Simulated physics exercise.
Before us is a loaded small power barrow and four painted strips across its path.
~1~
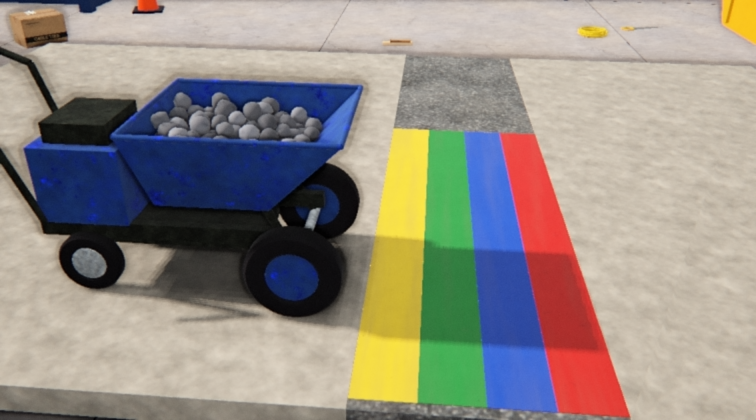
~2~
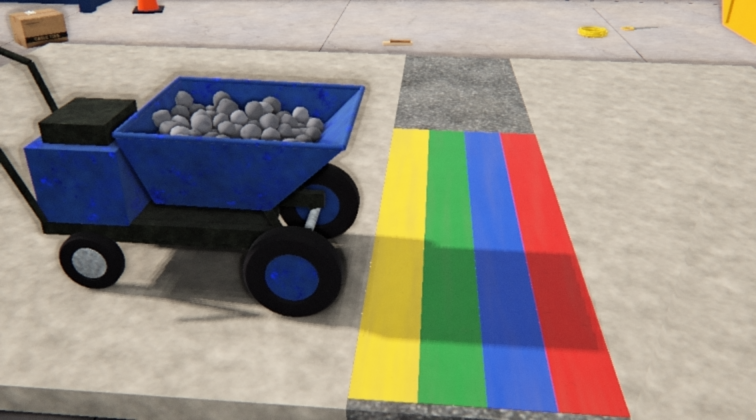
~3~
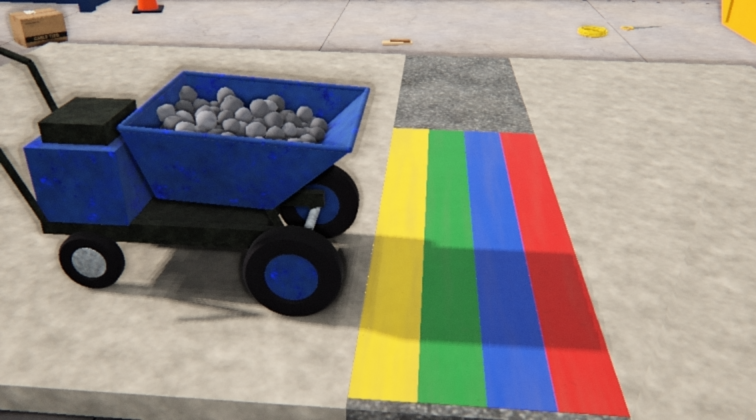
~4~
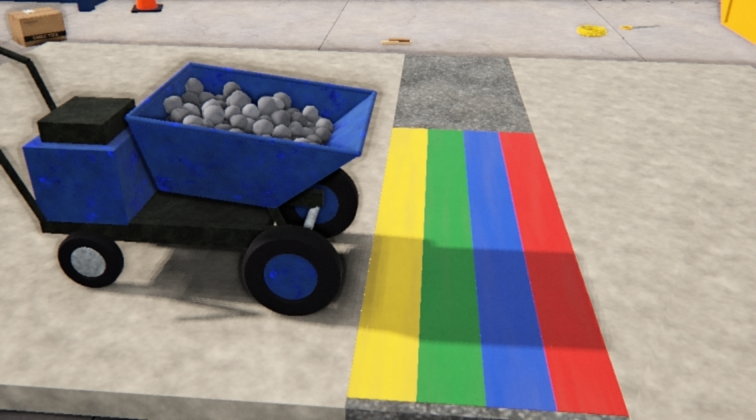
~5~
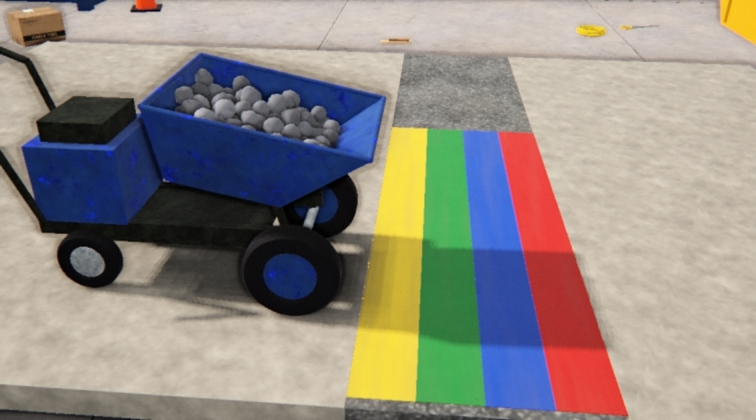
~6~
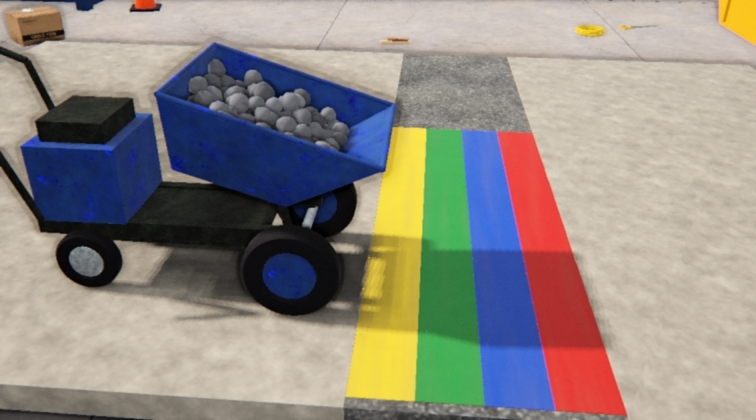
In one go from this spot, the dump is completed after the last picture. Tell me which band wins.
I would say the blue band.
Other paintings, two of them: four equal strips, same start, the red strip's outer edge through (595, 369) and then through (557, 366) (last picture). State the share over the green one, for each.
I get 10 % for the first one and 10 % for the second.
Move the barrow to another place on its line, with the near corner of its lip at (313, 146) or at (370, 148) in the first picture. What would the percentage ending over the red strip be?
In order, close to 10 and 30 in a hundred.
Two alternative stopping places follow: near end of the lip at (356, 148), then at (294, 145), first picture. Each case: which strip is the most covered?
Well, from the first place it would be the blue one, and from the second the strip in green.
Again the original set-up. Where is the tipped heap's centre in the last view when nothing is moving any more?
Roughly at pixel (511, 276).
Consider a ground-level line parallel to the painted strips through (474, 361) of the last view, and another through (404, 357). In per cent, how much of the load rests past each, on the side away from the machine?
That's 70 in a hundred for the first and 80 in a hundred for the second.
Just after the last frame, skip tipped steeply; every one in the skip.
A moment on, skip tipped right over; roughly two thirds in the skip; roughly a quarter over the green strip; roughly a quarter over the blue strip; just a few over the red strip.
Further on, skip tipped right over; roughly a quarter in the skip; roughly a quarter over the green strip; roughly a third over the blue strip; roughly a quarter over the red strip; about a tenth off the paint.
When it is over, skip tipped right over; roughly a quarter in the skip; not one over the yellow strip; roughly a quarter over the green strip; roughly a third over the blue strip; roughly a quarter over the red strip; about a tenth off the paint.
